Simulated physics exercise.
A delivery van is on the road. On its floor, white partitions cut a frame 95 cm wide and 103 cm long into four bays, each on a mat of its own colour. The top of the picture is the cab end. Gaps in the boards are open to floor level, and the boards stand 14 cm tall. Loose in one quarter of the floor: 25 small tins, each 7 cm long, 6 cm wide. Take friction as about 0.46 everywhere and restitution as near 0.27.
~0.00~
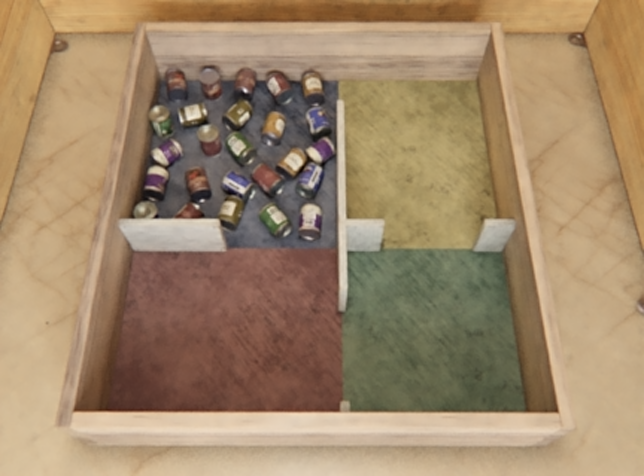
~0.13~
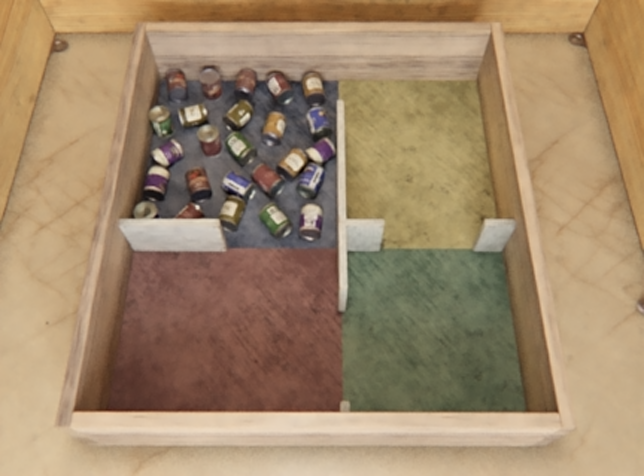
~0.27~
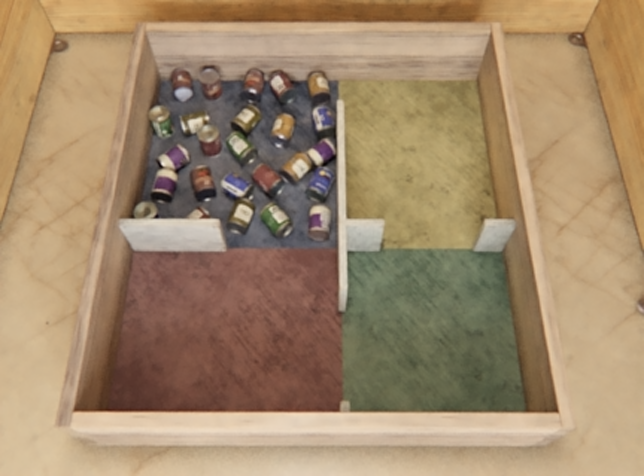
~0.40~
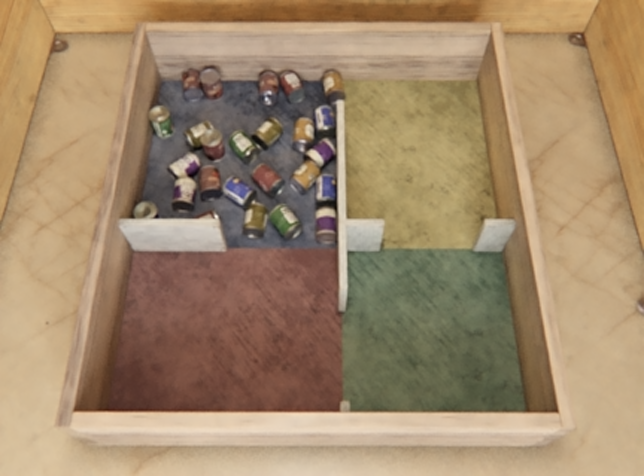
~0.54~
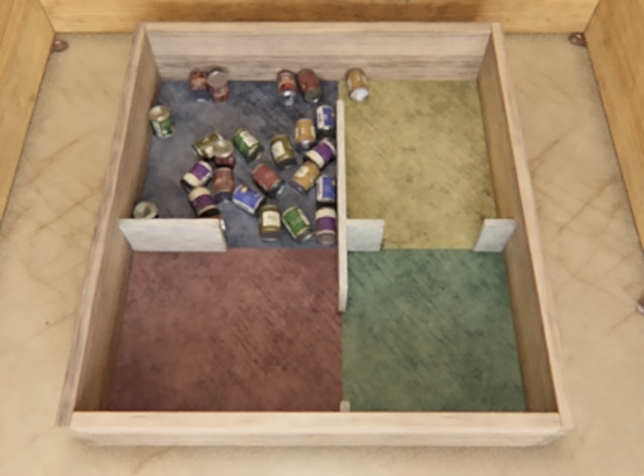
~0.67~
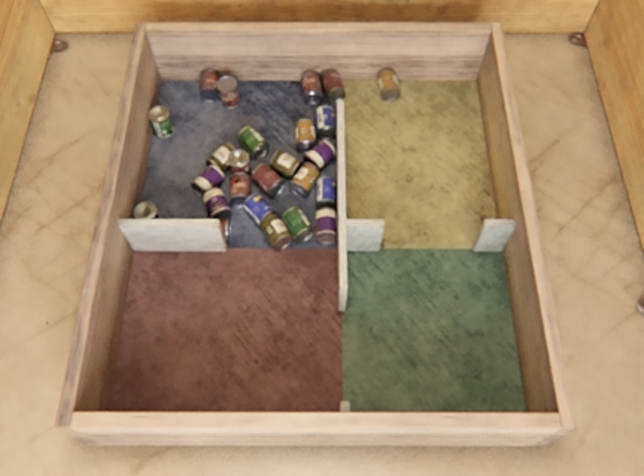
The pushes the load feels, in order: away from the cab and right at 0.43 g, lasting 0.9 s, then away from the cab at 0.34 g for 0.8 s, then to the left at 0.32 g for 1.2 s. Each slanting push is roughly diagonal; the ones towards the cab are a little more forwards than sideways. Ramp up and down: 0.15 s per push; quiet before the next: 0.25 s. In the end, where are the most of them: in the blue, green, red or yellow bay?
I would say the blue one.
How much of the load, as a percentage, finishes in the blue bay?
Around 90 % of them.
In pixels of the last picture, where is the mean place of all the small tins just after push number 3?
Near (211, 172).
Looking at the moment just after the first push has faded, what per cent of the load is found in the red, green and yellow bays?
The split is red 0, green 0, yellow 10 percent.
After push 1 (1.14 s), 1 in the red bay, 21 in the blue bay and 3 in the yellow bay.
After push 2 (2.19 s), 3 in the red bay, 18 in the blue bay and 4 in the yellow bay.
After push 3 (3.64 s), 3 in the red bay and 22 in the blue bay.
Final count (at 3.92 s), 3 in the red bay and 22 in the blue bay.
